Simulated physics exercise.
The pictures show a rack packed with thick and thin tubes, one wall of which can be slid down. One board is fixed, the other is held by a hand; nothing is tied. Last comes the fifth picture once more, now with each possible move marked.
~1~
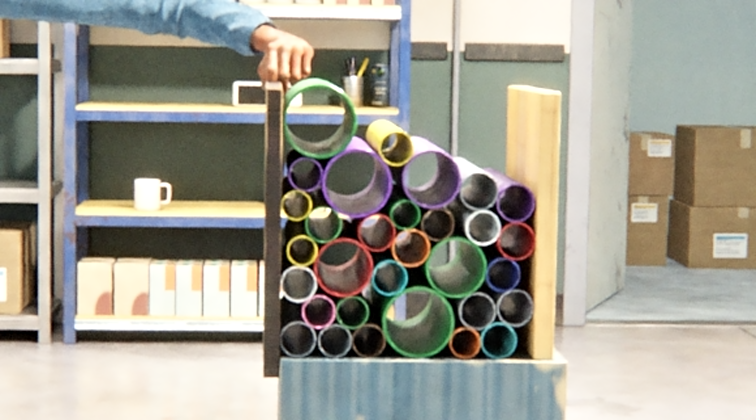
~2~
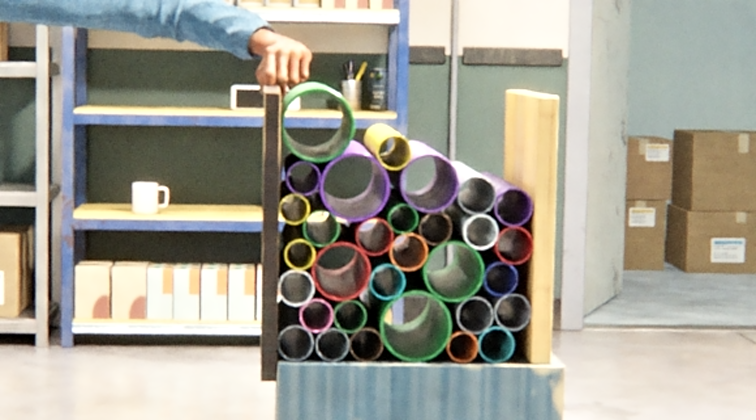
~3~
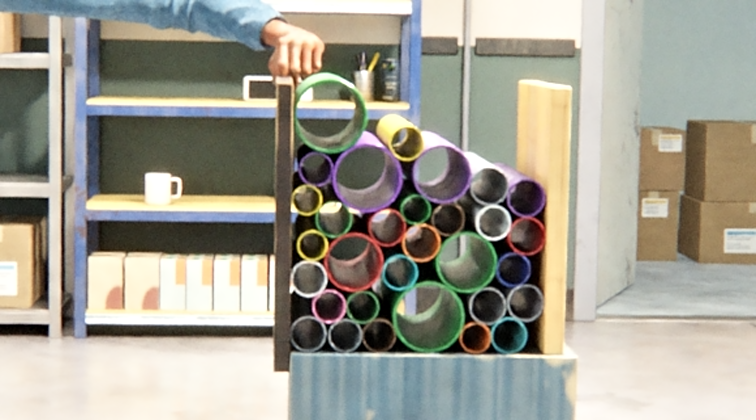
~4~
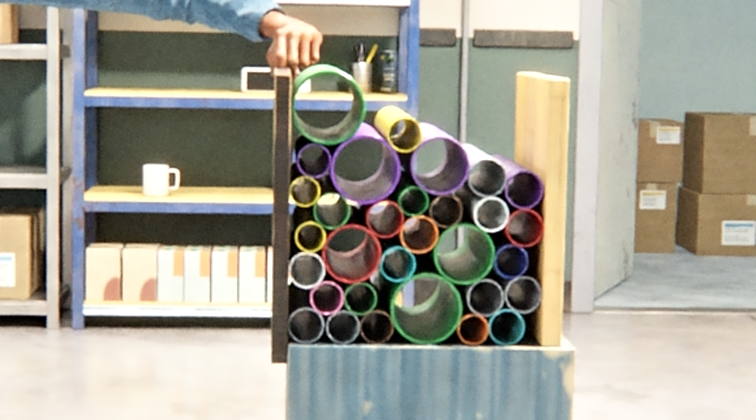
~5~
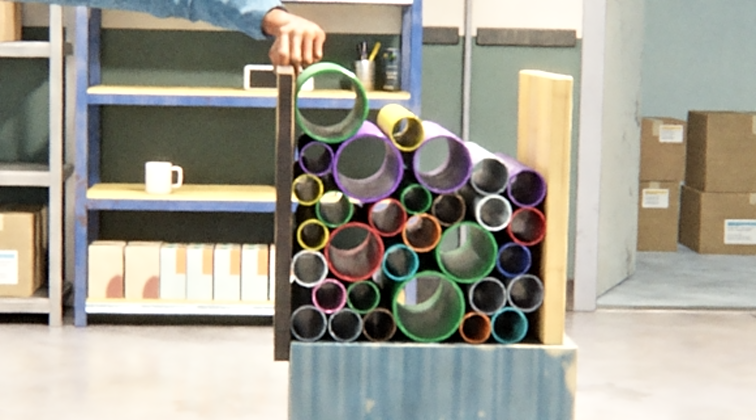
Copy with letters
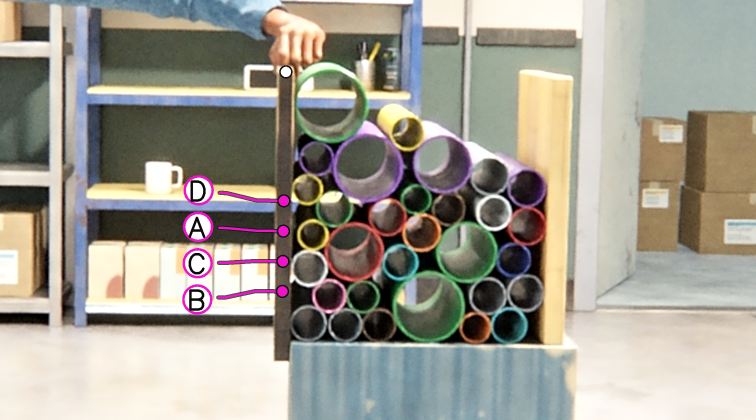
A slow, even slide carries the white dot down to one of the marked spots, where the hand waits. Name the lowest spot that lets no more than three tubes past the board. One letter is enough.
The last mark within the limit is A.
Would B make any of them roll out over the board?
Yes.
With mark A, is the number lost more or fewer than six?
At A, fewer than six.
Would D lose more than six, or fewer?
It loses fewer than six.
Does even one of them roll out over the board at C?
Yes.
On the marked copy, A at (283, 231); B at (282, 291); C at (283, 261); D at (284, 201); the white dot at (286, 72).
Following A. Soon after the start, top of the board (293, 141).
Later, top of the board (292, 218).
In the end, top of the board (292, 231), two out over the board.
As for the rest, B more than three out over the board; C more than three out over the board; D one out over the board.
